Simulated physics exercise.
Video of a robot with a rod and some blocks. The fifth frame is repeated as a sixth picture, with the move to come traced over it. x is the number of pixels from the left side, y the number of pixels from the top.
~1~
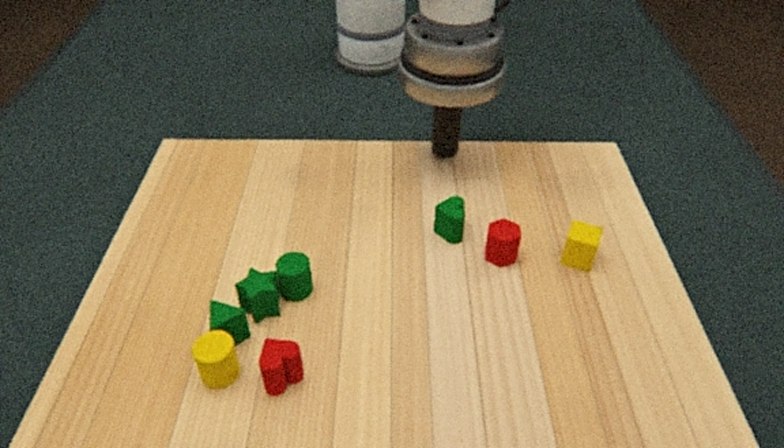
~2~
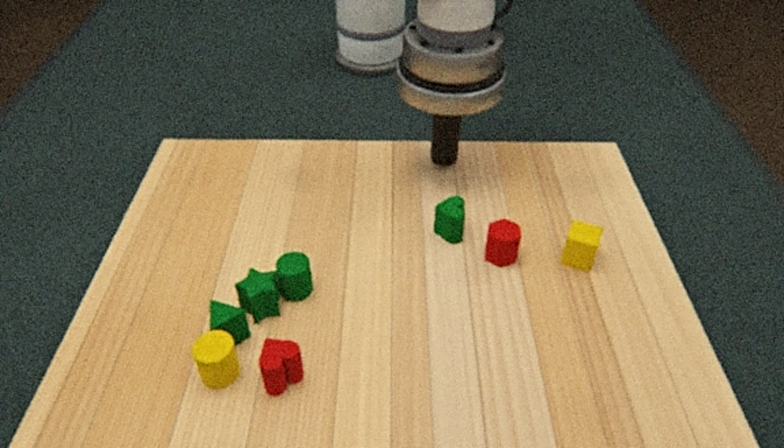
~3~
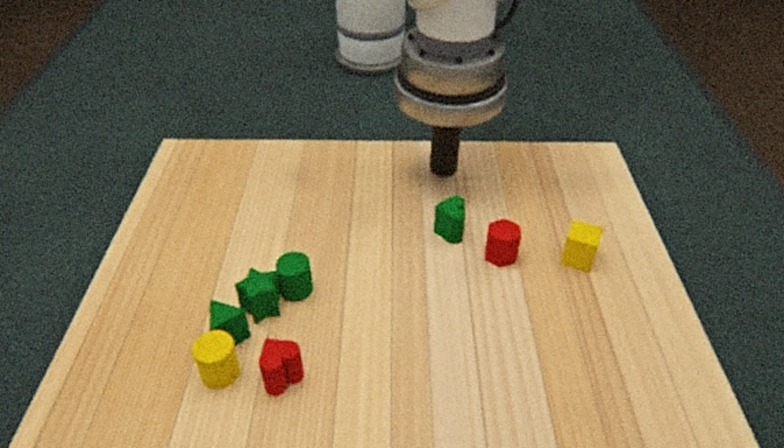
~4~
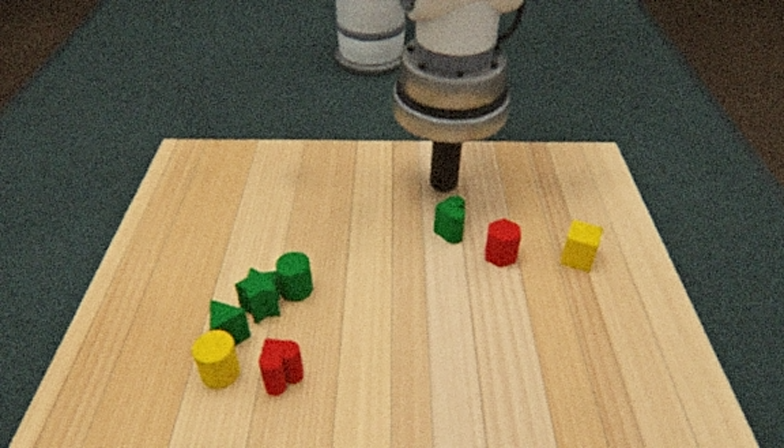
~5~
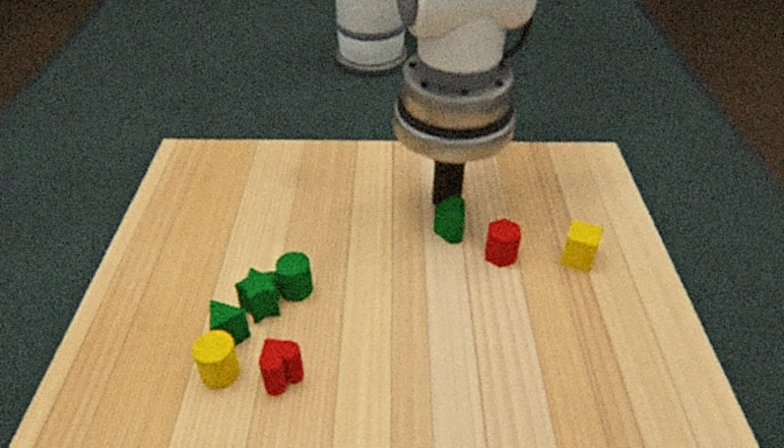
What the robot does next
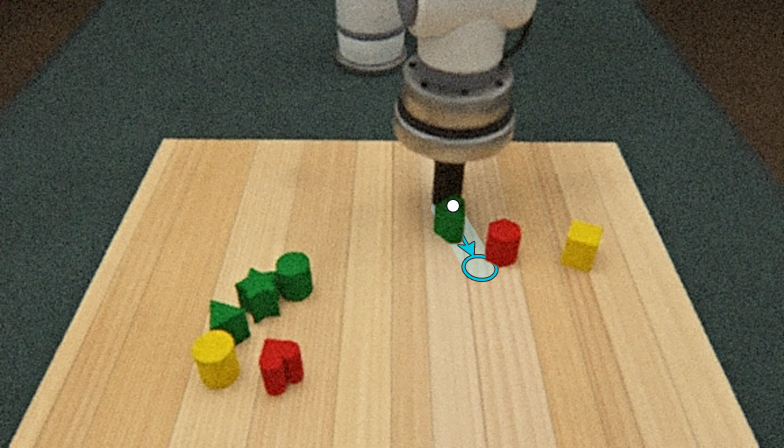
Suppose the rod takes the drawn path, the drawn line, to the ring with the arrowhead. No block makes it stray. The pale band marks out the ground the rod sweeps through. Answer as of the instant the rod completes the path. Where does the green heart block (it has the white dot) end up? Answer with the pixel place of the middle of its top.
It is at (454, 246).
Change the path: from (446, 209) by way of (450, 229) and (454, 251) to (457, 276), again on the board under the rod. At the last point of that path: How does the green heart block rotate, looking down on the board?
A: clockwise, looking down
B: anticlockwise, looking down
Option A.
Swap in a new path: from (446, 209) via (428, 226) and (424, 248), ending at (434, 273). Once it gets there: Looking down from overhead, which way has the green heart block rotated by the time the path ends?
Rotation: Counter-clockwise.
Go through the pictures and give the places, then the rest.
In the first picture, rod's lower end at (445, 151); green heart block at (453, 206); red hexagon at (505, 229).
In the second picture, rod at (444, 158); blocks still.
In the third picture, rod at (443, 169); blocks still.
In the fourth picture, rod at (444, 183); blocks still.
In the fifth picture, rod at (446, 202); green heart block at (453, 206); red hexagon at (505, 229).
Drawn move, from (446, 209) to (480, 268); the dot is on the green heart block.
The first path, step by step. Halfway along, rod at (463, 230); green heart block at (455, 230), turned 55° clockwise.
At the end, rod at (481, 261); green heart block at (454, 246), turned 120° clockwise; red hexagon at (514, 233), turned 15° anticlockwise.
